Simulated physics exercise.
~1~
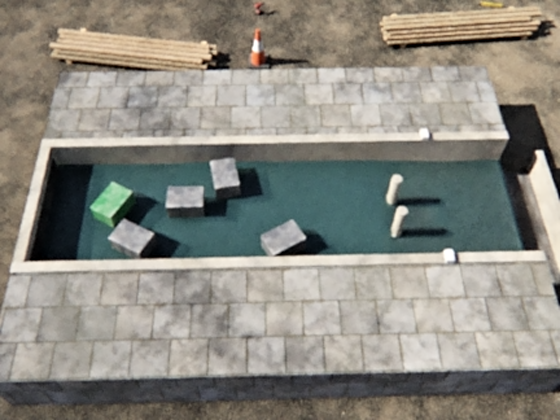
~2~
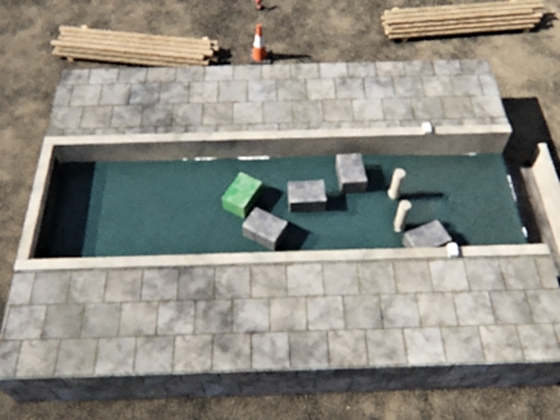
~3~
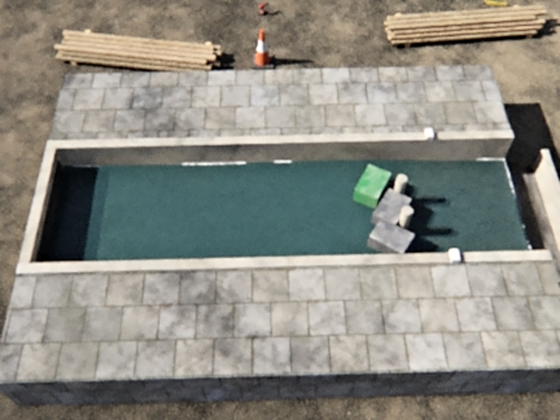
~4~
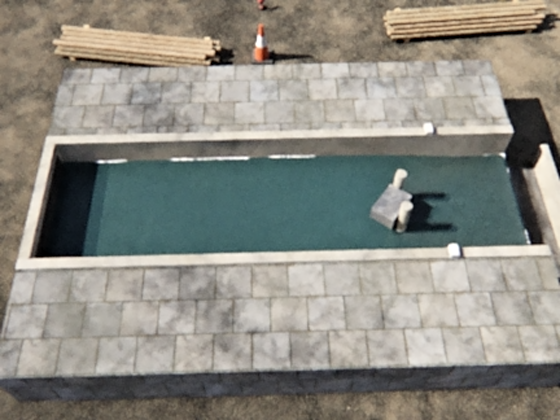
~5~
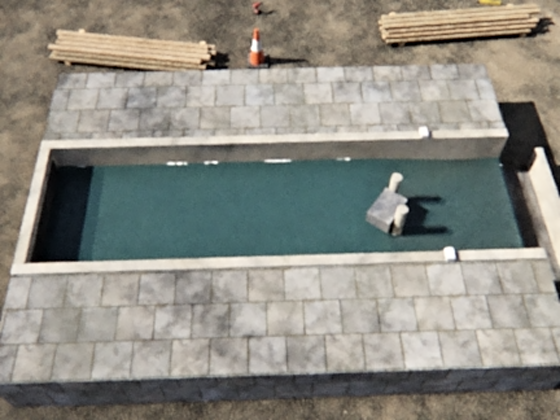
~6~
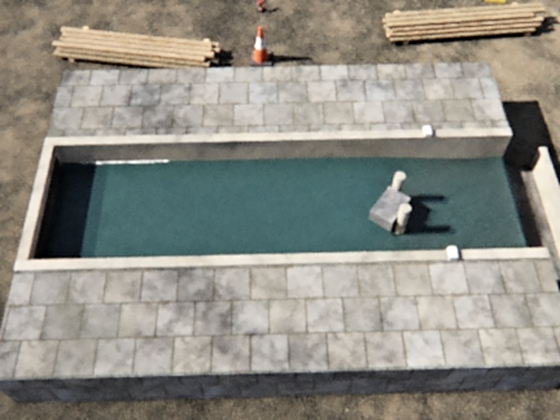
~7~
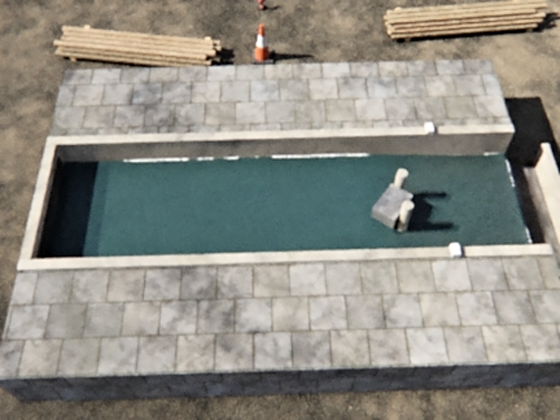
In this clip, a green crate and four grey blocks drift right along a water channel toward two pale posts. One grey block lodges against the posts and stays there, while the green crate and the other blocks pass out of view.
